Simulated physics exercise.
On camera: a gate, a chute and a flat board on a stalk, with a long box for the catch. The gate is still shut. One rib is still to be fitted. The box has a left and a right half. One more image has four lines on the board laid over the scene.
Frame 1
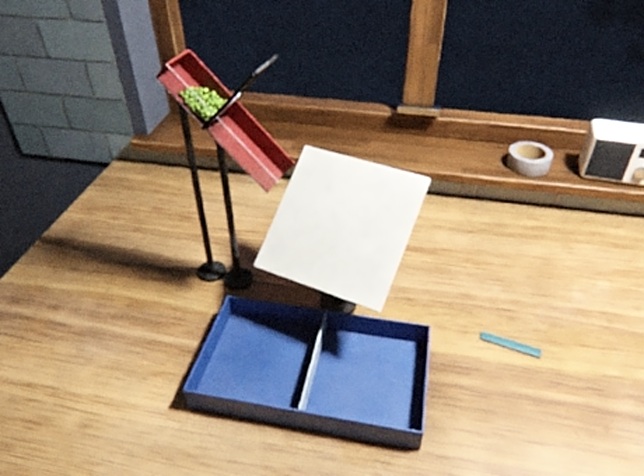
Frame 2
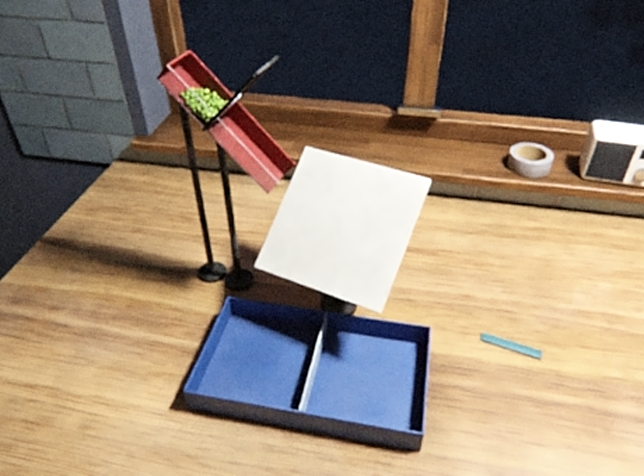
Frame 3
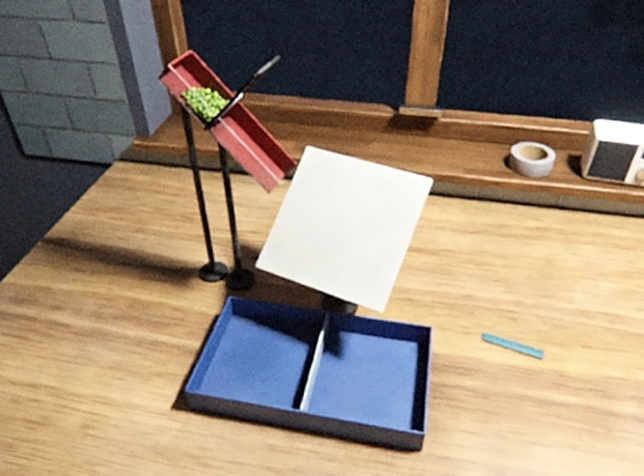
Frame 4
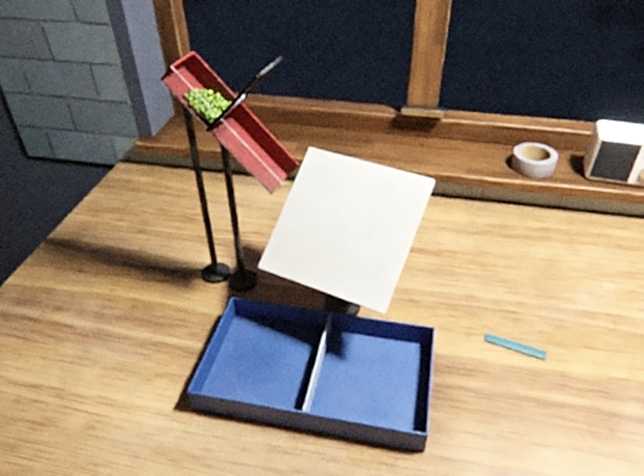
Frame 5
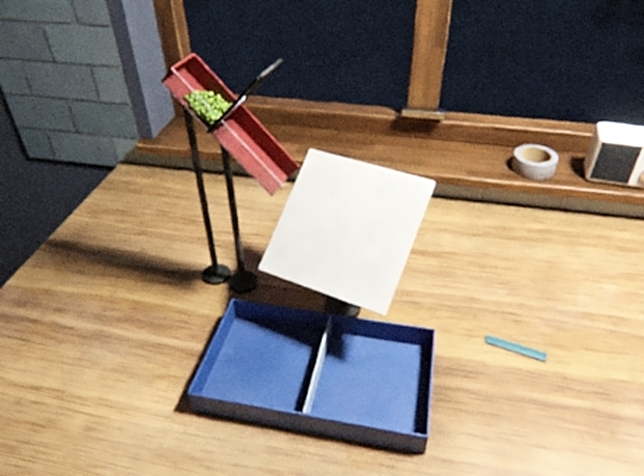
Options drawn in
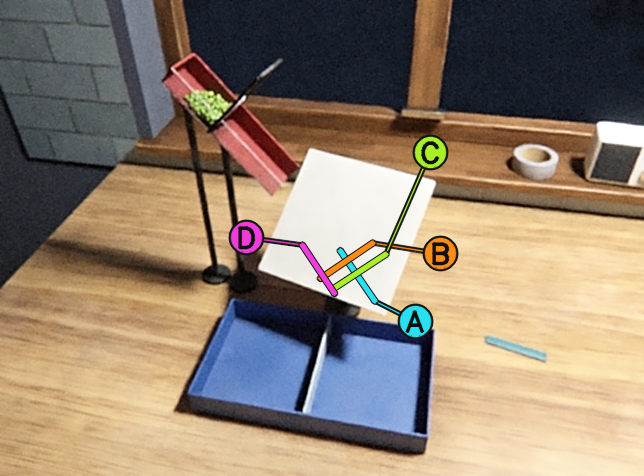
We see green dried peas resting behind a closed gate in a sloping red chute, beside a tilted white board and a divided blue box on a wooden table; nothing moves except the view, which shifts very slightly.
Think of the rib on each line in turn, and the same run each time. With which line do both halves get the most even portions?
Use line A.
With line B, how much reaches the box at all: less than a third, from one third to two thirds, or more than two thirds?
Line B gives more than two thirds.
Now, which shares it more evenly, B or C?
C.
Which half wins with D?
More lands on the right.
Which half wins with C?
More lands on the left.
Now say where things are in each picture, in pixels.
Load behind the gate at (207, 106), dried peas; lip of the chute at (275, 183), sloping fairly steeply, in the first frame.
Middle of the board at (341, 224), tilted fairly steeply; middle of its low edge at (314, 289); of its high edge at (366, 162), in the second frame.
Front corners of the box at (186, 390) and (425, 433); front end of its middle wall at (301, 411); gate still shut at (231, 104), in the third frame.
Middle of the load at (211, 108); lip at (280, 185), in the fourth frame.
Middle of the load at (212, 110); lip at (280, 186), in the fifth frame.
On the marked copy, line A from (340, 250) to (374, 301); line B from (372, 243) to (320, 278); line C from (385, 254) to (332, 289); line D from (302, 245) to (334, 293).
With A, of what is caught, about half in the left half, about half in the right.
With B, of what is caught, nearly all in the left half, a stray few in the right.
With C, of what is caught, most in the left half, about a quarter in the right.
With D, of what is caught, a small part in the left half, nearly all in the right.
